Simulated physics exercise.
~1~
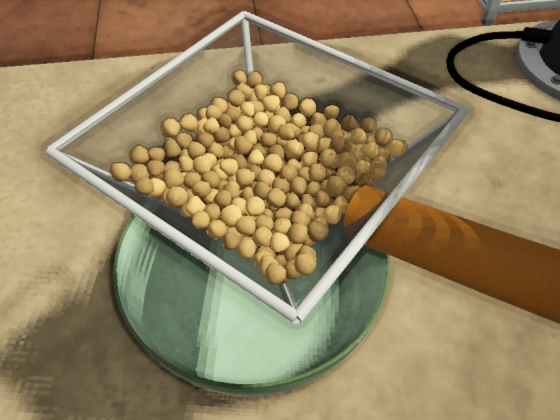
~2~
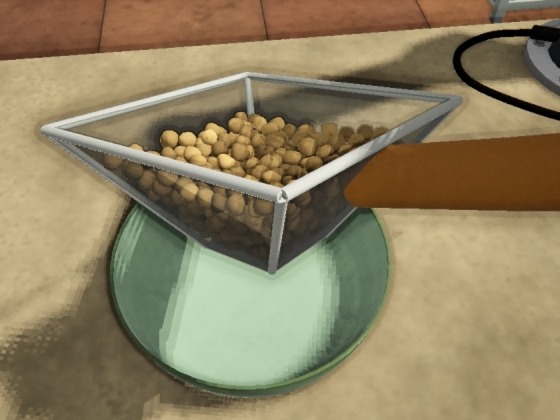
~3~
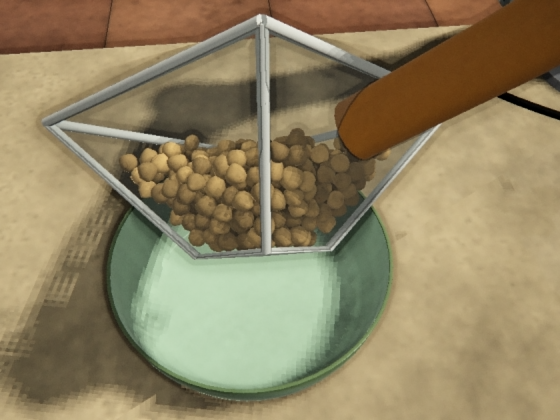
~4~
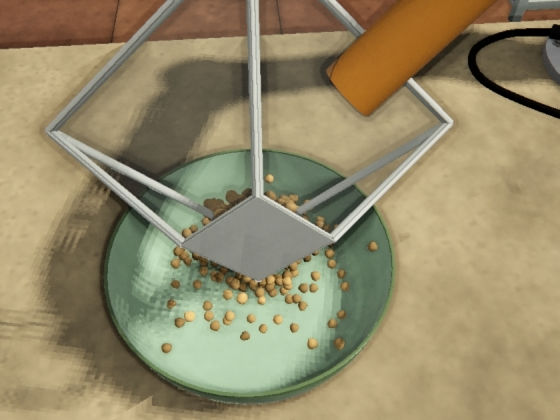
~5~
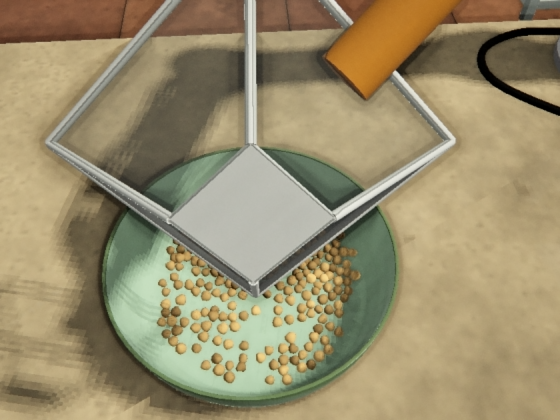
A clear, square scoop with flared sides and an orange handle, full of dried chickpeas, tips steadily over a green pan on a beige surface, spilling them down until it is upturned and empty, with the chickpeas scattered across the pan.
